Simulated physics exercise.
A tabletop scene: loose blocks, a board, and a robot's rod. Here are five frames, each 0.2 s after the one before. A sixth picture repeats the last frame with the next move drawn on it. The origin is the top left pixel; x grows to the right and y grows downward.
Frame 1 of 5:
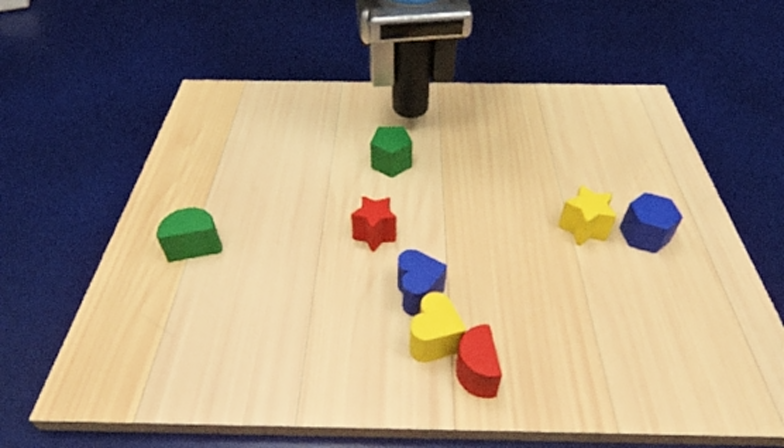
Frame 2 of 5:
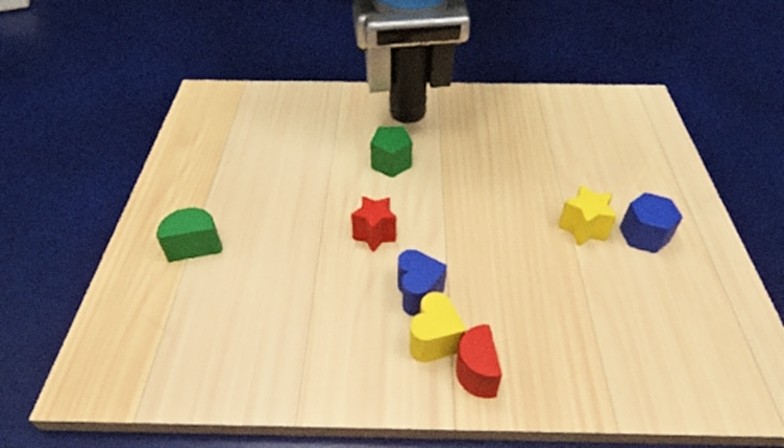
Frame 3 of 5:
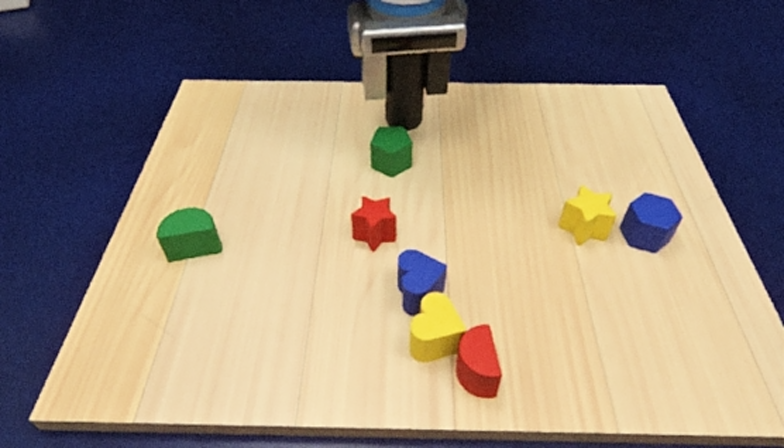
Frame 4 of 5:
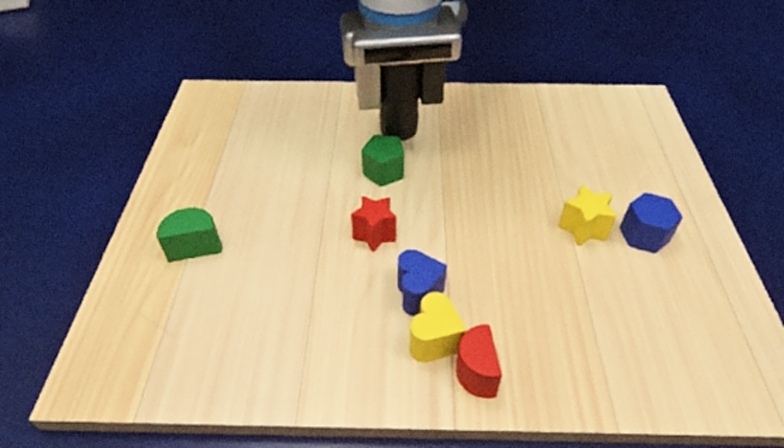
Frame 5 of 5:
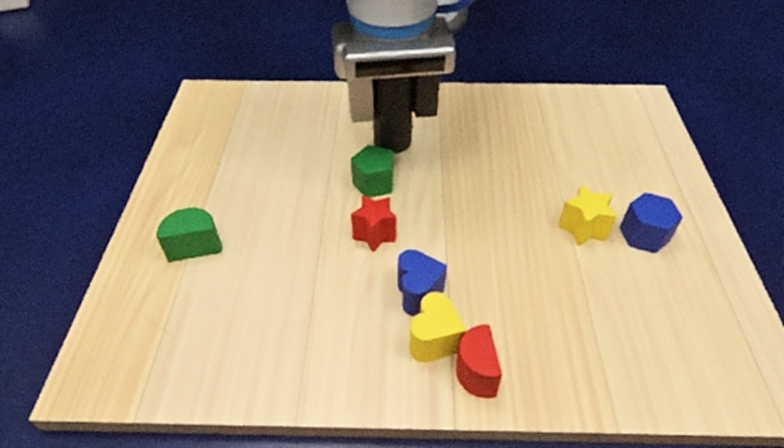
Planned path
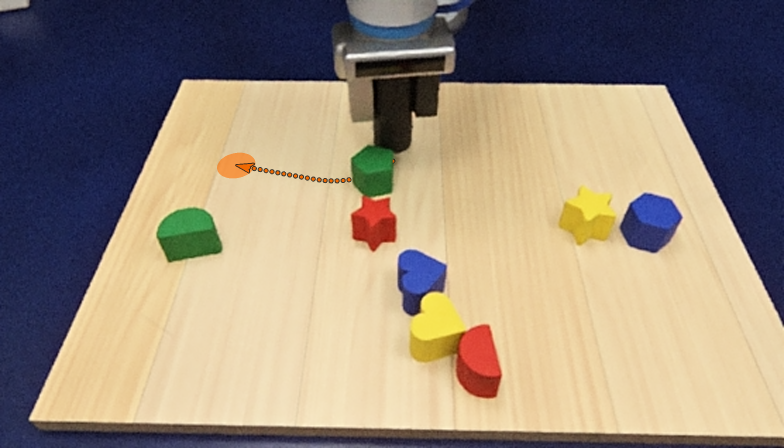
The clip opens on a wooden board holding scattered colored blocks, with a robot's dark rod just behind a green pentagon block. The rod moves forward and slightly left, meets the green block and pushes it a short way toward the red star, while the other blocks stay still.
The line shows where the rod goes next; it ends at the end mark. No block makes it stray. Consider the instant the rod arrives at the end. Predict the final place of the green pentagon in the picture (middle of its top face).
Located at (340, 183).
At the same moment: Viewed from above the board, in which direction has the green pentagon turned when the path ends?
From above, the green pentagon will be seen to turn anti-clockwise.
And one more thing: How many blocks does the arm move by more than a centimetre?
That makes 1 block.
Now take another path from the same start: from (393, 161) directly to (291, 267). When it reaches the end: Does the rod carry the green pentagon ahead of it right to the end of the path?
Answer: Yes.
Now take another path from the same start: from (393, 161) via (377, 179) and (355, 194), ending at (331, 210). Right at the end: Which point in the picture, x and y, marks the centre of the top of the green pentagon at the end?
Roughly at (309, 213).
The drawn path runs from (393, 161) by way of (344, 180) and (289, 175) to (236, 165).
The first path, step by step. One third of the way, rod (342, 162); green pentagon (340, 183), turned 30° anticlockwise.
Two thirds of the way, rod (284, 156); green pentagon (340, 183), turned 30° anticlockwise.
At the end, rod (231, 147); green pentagon (340, 183), turned 30° anticlockwise; red star not moved.
